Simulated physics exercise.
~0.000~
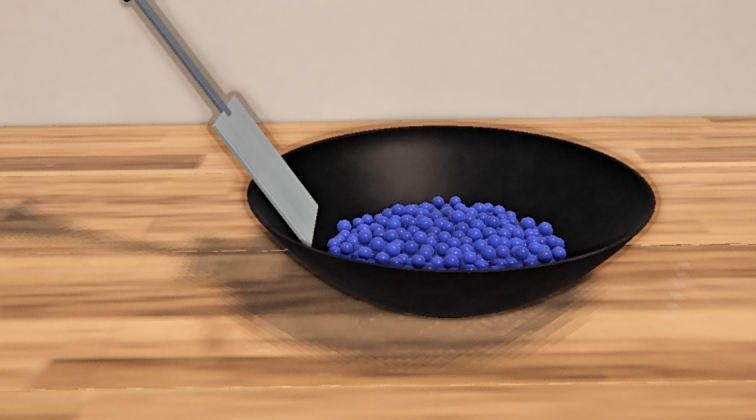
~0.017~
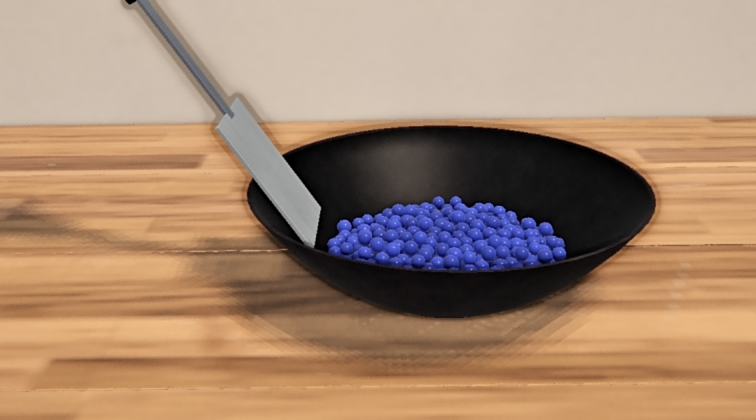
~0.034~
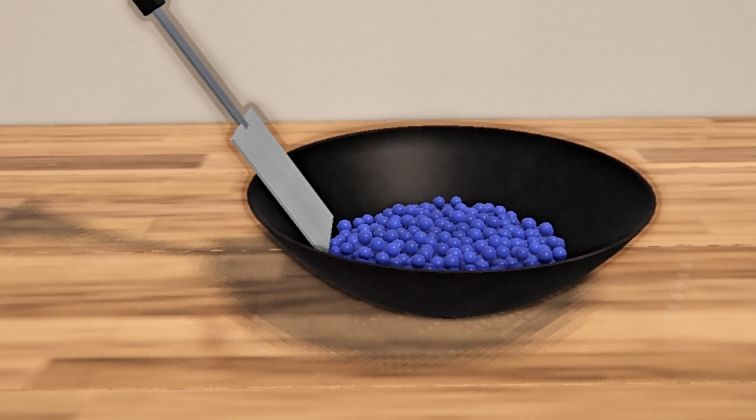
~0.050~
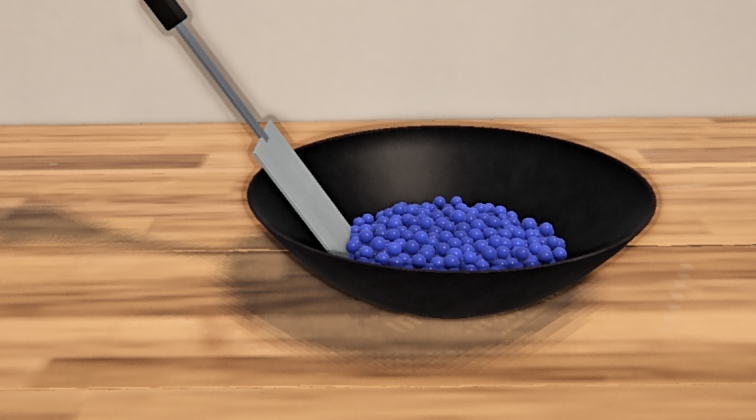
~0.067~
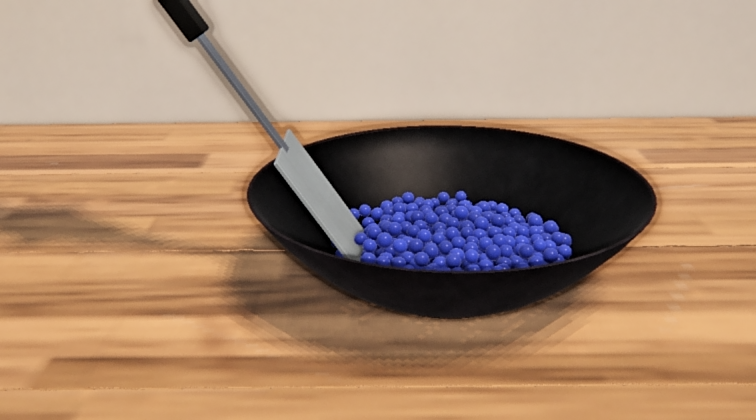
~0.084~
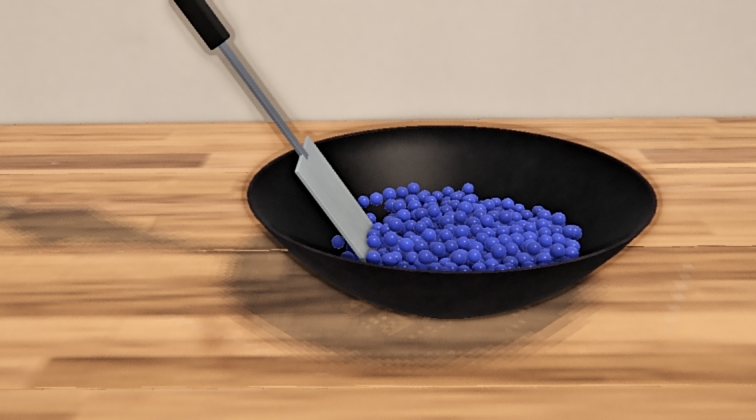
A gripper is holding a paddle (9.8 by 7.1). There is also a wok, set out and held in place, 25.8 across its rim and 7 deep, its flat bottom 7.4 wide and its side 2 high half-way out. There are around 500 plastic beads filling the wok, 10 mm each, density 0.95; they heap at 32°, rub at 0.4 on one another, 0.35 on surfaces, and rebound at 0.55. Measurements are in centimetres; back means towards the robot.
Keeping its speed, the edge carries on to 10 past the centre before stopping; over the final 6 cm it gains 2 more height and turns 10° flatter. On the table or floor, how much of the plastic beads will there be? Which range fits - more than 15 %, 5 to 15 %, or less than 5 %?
The range that fits is more than 15 %.
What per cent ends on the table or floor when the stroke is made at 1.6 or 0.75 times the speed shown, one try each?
Around 50 per cent and around 30 per cent.
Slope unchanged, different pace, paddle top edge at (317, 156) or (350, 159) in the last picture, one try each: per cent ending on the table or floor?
I'd estimate close to 40 and 50 in a hundred.
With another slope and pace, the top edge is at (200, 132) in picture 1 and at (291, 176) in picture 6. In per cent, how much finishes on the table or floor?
It works out to about 35 %, more or less.
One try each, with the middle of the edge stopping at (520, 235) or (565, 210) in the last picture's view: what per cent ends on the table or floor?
The two tries give near 0 and near 25 in a hundred.
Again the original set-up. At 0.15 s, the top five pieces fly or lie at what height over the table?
Somewhere around 5 centimetres high.
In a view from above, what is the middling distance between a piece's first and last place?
About 5 centimetres.
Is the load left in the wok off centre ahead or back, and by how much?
2.5 cm ahead.
After 0.15 s, sloping 57°, highest piece 6 above the table; 504 in the wok.
After 0.22 s, sloping 54°, highest piece 8 above the table; 504 in the wok.
After 0.45 s, sloping 47°, highest piece 10 above the table; 317 in the wok, 76 on the table or floor, 111 on the blade or in flight.
After 1.50 s, sloping 47°, highest piece 8 above the table; 317 in the wok, 187 on the table or floor.
At rest, 317 in the wok, 187 on the table or floor. That is 37 % on the table or floor.
